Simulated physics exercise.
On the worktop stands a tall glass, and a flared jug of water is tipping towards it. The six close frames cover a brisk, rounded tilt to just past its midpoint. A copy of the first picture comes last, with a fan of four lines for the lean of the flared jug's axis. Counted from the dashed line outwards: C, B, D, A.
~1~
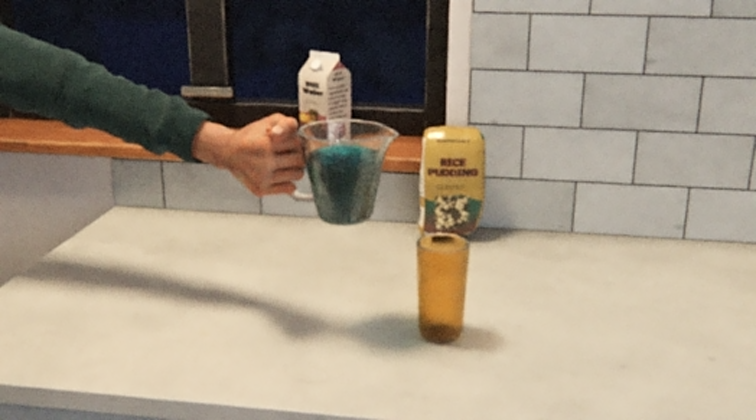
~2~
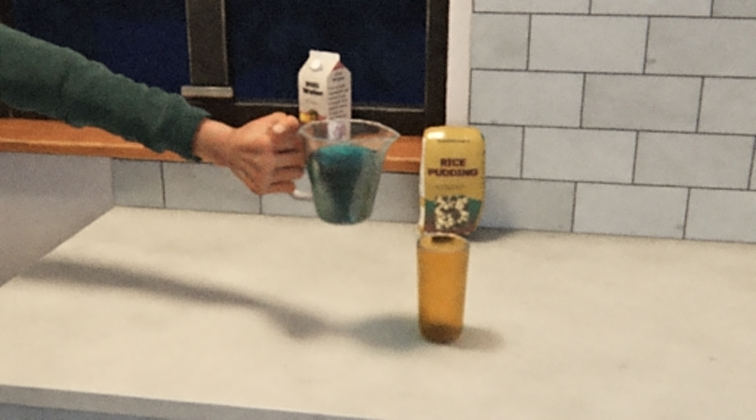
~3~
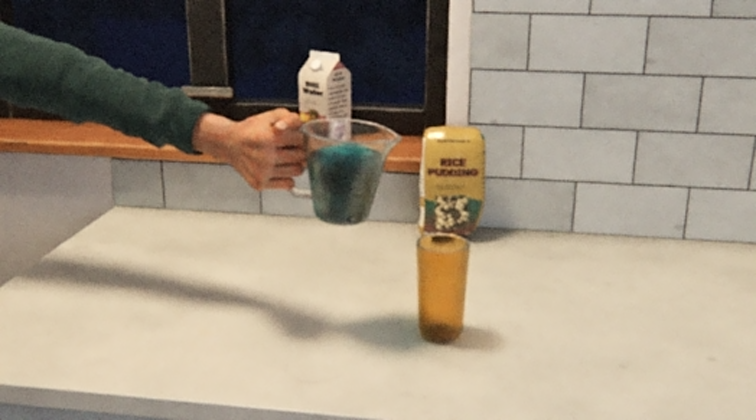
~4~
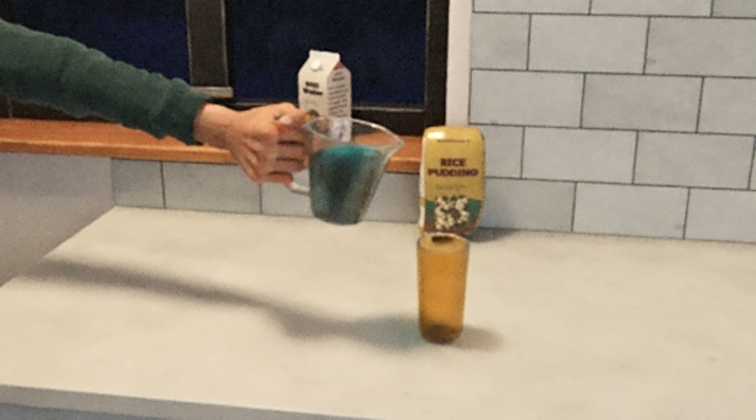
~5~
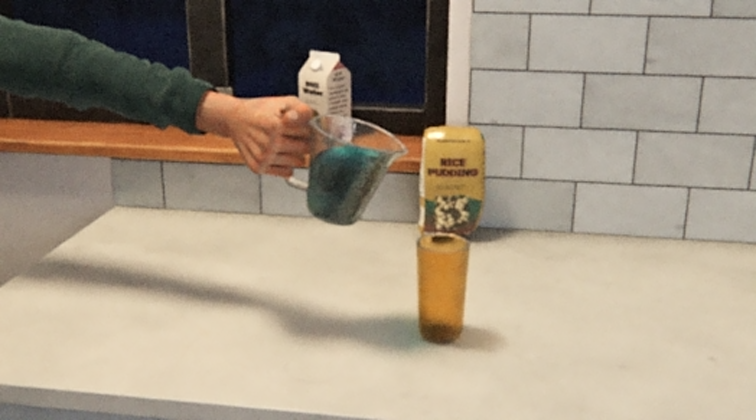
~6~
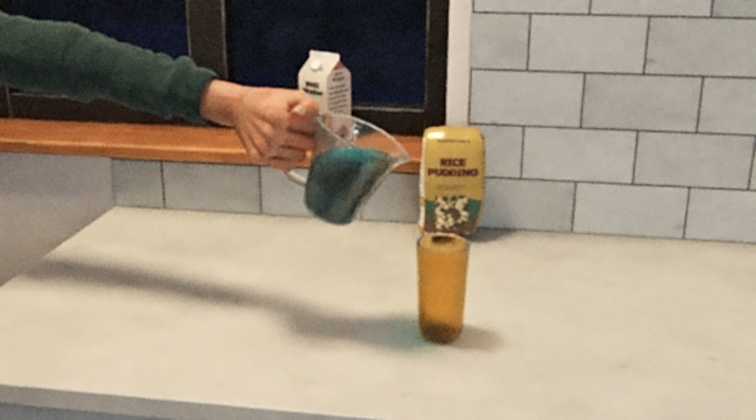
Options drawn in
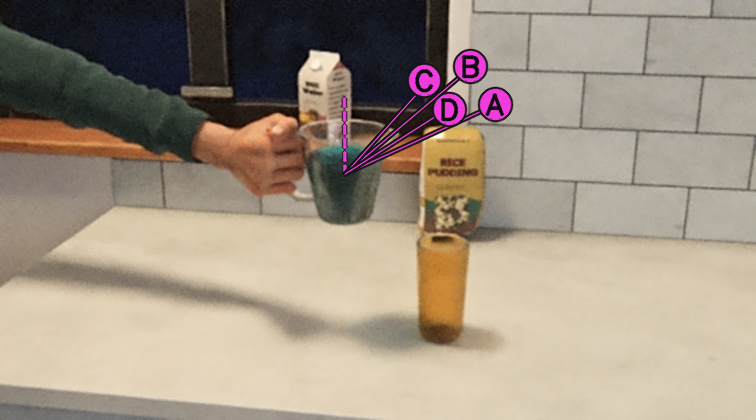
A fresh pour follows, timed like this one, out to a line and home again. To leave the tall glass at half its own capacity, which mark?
Choose D.
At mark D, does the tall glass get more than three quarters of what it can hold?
No, it does not.
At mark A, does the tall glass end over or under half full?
Over half.
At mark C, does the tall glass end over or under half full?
Under.
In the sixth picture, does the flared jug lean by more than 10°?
Yes, it does.
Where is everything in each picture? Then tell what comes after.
Upright, lip at (397, 135); rim of the tall glass round (443, 242); nothing has left yet.
Upright, lip at (397, 136); nothing has left yet.
Tipped about 5°, lip at (400, 139); nothing has left yet.
Tipped about 10°, lip at (403, 144); nothing has left yet.
Tipped about 16°, lip at (406, 151); nothing has left yet.
Tipped about 23°, lip at (409, 159); nothing has left yet.
On the marked copy, A at (479, 111); B at (458, 78); C at (415, 95); D at (434, 117).
Choosing A, the tall glass ends with about 65 % of what it can hold.
Choosing B, the tall glass ends with about 29 % of what it can hold.
Choosing C, the tall glass ends with about 15 % of what it can hold.
Choosing D, the tall glass ends with about 46 % of what it can hold.
